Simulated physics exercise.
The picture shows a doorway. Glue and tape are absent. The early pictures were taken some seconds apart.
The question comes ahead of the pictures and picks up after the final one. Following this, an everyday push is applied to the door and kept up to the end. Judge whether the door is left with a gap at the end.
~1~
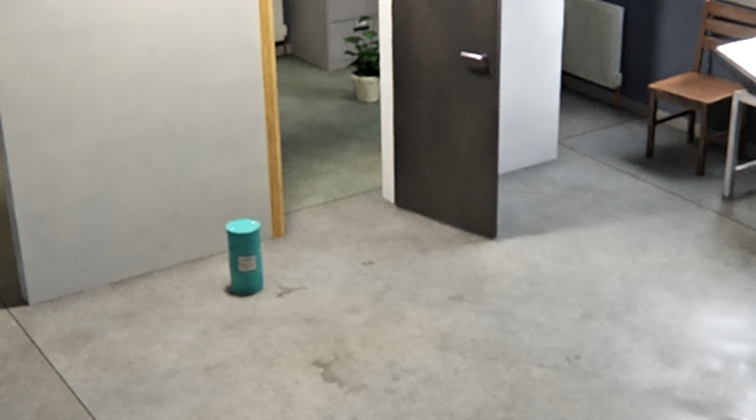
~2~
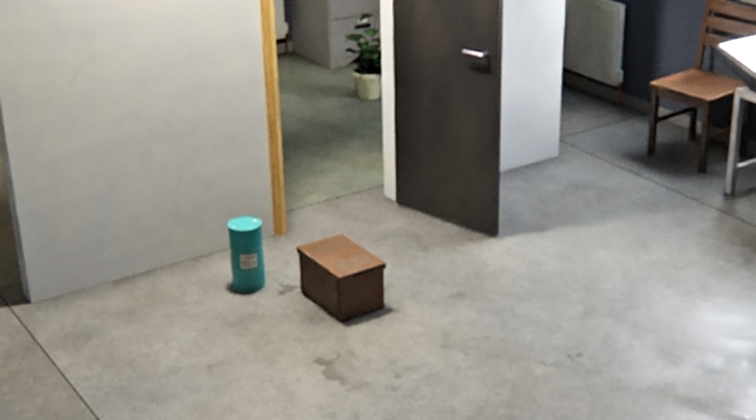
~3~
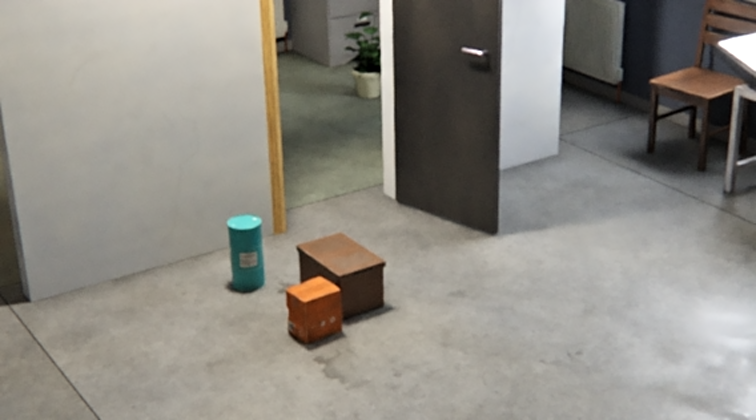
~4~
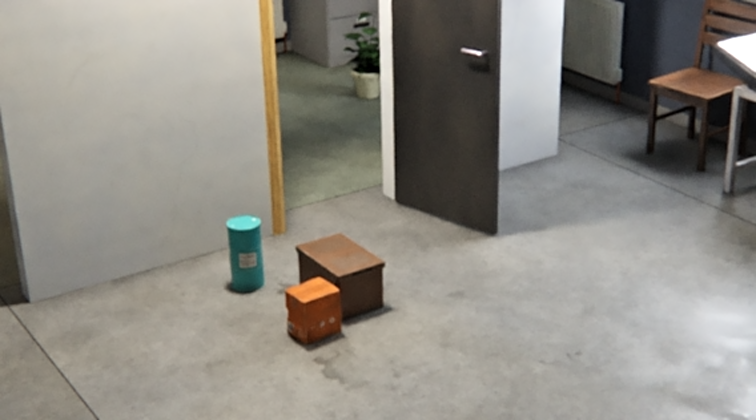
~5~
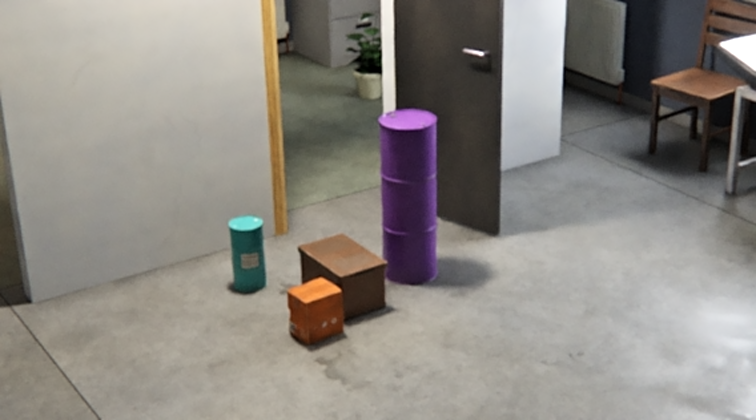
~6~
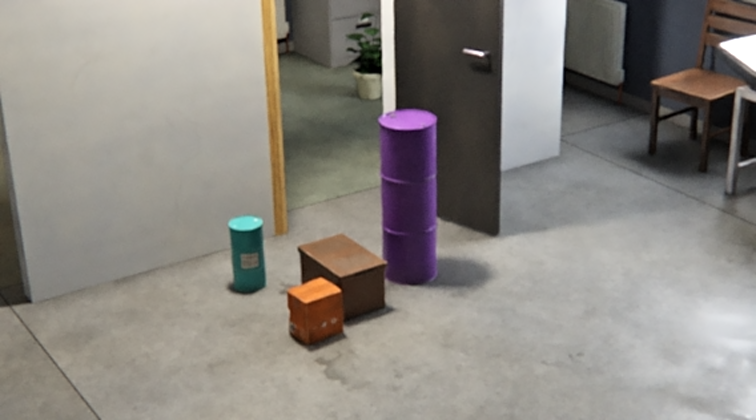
No gap remains; the door is closed.
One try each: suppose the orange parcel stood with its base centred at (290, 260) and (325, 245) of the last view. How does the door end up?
First it finishes its swing, then it cannot finish its swing.
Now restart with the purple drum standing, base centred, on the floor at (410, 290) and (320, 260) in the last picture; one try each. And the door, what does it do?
1: Swings home; 2: Swings home.
Then, 0.50 s on from there, door 87° open.
Then, 0.90 s on from there, door 57° open.
Then, 1.20 s on from there, door 34° open.
Then, 1.50 s on from there, door 10° open.
In the end, door 0° open; all 4 unmoved. At the end, from the last picture's camera, purple drum near (409, 198).
